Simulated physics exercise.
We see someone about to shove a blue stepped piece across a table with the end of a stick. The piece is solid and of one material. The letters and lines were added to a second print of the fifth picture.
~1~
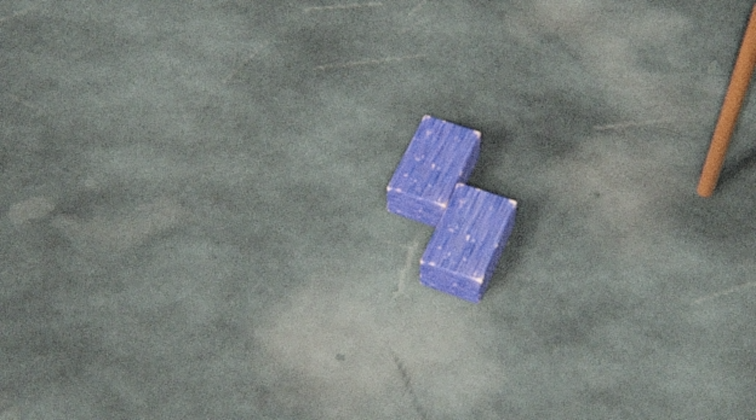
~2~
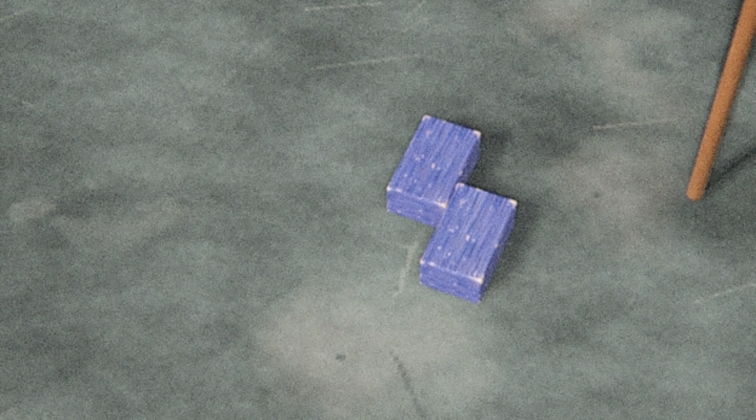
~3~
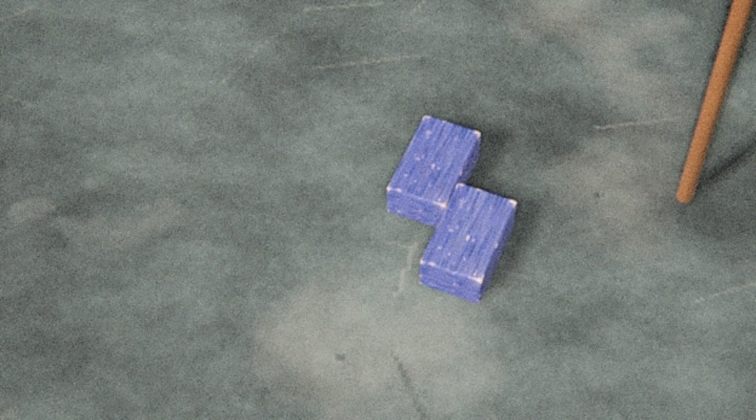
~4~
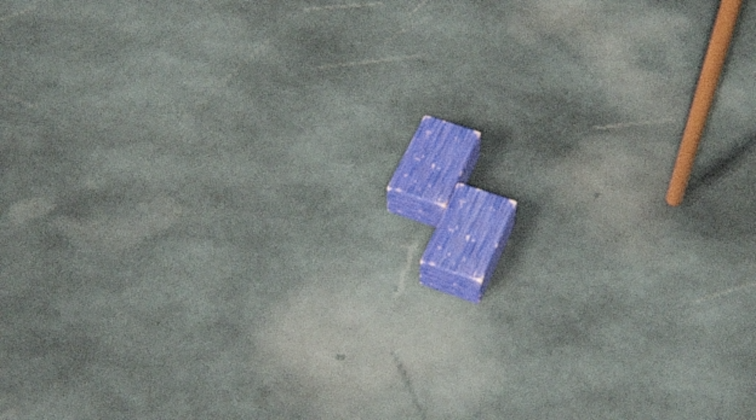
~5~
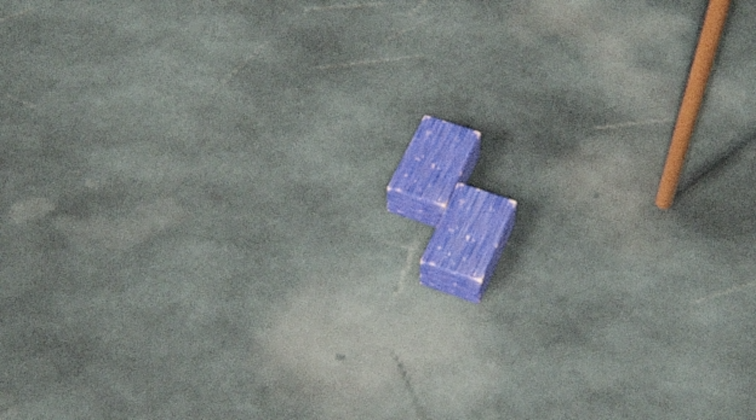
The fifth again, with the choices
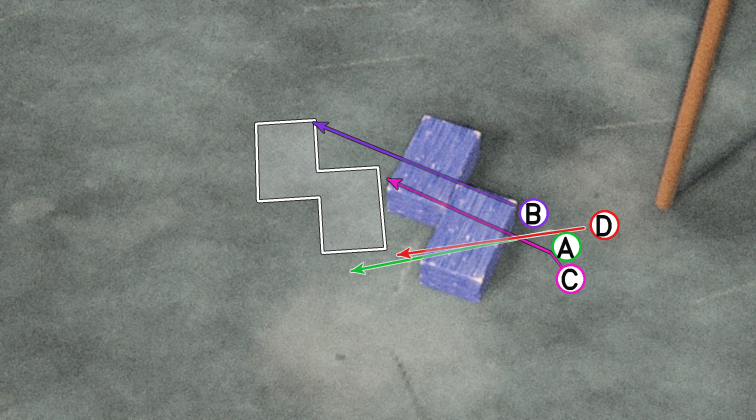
A blue stepped piece lies still while a brown stick at right moves slowly left.
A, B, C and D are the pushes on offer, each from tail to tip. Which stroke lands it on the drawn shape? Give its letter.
Only C fits it in.
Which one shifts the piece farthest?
Stroke C.
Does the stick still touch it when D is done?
Yes.
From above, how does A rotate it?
On that stroke, clockwise.
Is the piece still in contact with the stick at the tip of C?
At the end, yes.
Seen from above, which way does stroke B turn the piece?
Anticlockwise.
On the copy, A from (552, 232) to (351, 271); B from (514, 205) to (314, 123); C from (551, 253) to (388, 179); D from (584, 228) to (398, 255).
On C. First, foot of the stick (489, 226), piece (404, 151).
Then, foot of the stick (431, 199), piece (337, 137).
Finally, foot of the stick (388, 181), piece (286, 134); it fills the outline.
By contrast, A leaves the piece out of the outline, at (402, 141); B leaves the piece out of the outline, at (356, 172); D leaves the piece out of the outline, at (395, 140).
